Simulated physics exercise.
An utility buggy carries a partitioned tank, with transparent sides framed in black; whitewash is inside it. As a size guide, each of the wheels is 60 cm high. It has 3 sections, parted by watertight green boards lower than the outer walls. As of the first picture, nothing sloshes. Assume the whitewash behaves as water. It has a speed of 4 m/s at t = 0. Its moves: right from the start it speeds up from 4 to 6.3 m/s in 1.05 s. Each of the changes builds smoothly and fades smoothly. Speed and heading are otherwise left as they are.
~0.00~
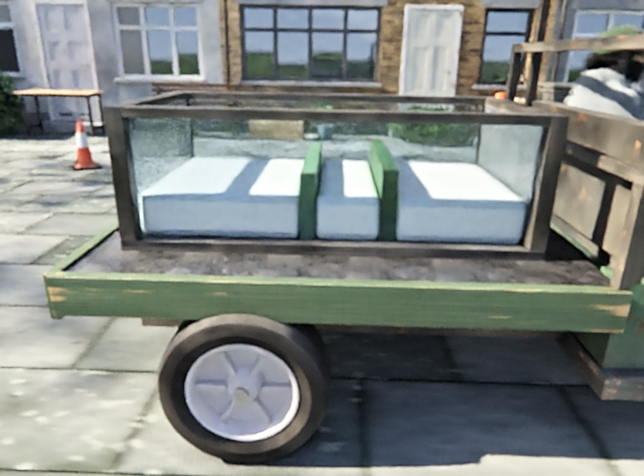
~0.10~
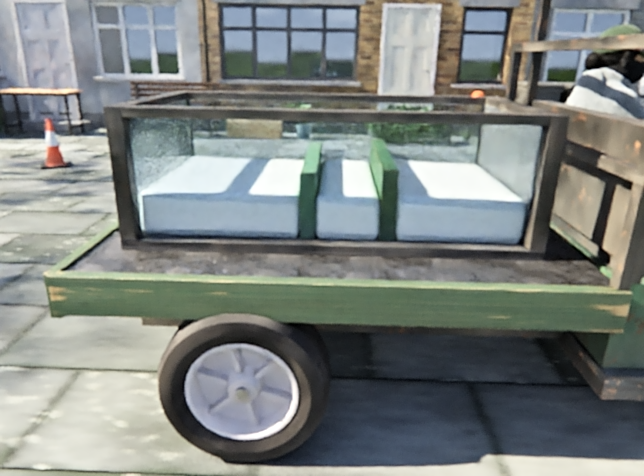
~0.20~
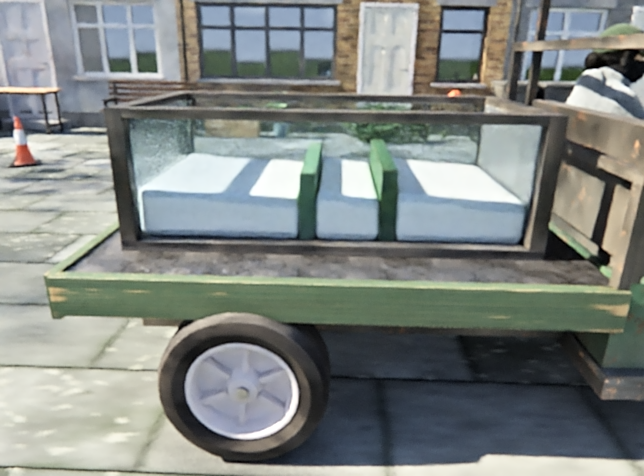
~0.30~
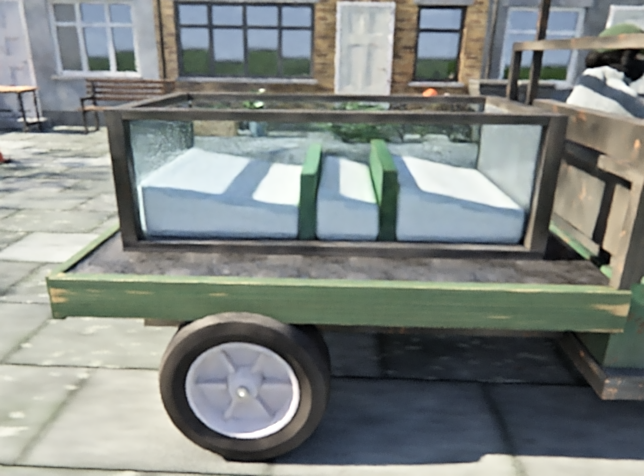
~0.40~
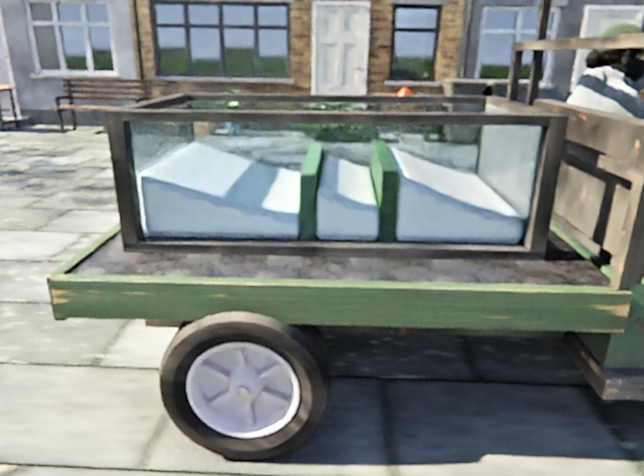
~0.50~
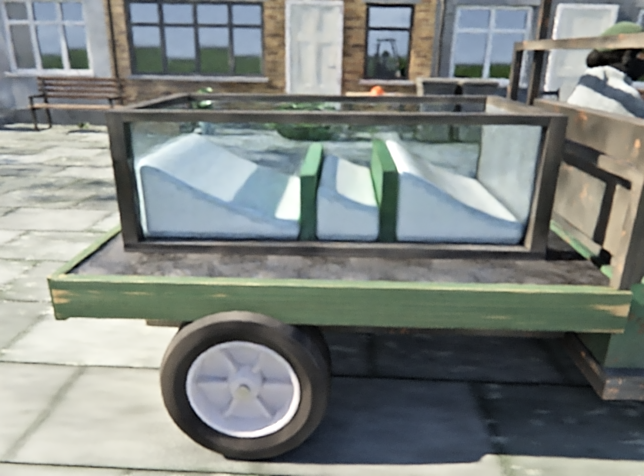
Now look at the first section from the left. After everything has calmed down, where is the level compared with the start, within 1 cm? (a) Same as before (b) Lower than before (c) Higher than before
(a) Same as before.
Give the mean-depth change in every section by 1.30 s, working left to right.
From the left: 0, 1 up, 0.
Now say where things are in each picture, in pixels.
The first picture shows levels, left to right, (216, 188), (340, 191), (450, 193); board top at (308, 176) and (391, 172); the front is on the right, levels are read along the near wall; a wheel hub at (240, 402).
The second picture shows levels, left to right, (216, 187), (340, 190), (450, 193).
The third picture shows levels, left to right, (215, 186), (340, 191), (450, 192).
The fourth picture shows levels, left to right, (216, 187), (340, 190), (450, 193).
The fifth picture shows levels, left to right, (216, 188), (340, 188), (450, 192).
The sixth picture shows levels, left to right, (217, 190), (340, 188), (450, 192); a wheel hub at (241, 399).
Then, 0.90 s in, the sections hold 17, 18, 17 cm, left to right.
Then, 1.30 s in, the sections hold 17, 18, 17 cm, left to right.
Then, 1.80 s in, the sections hold 17, 18, 17 cm, left to right.
Then, 4.03 s in, the sections hold 17, 18, 17 cm, left to right.
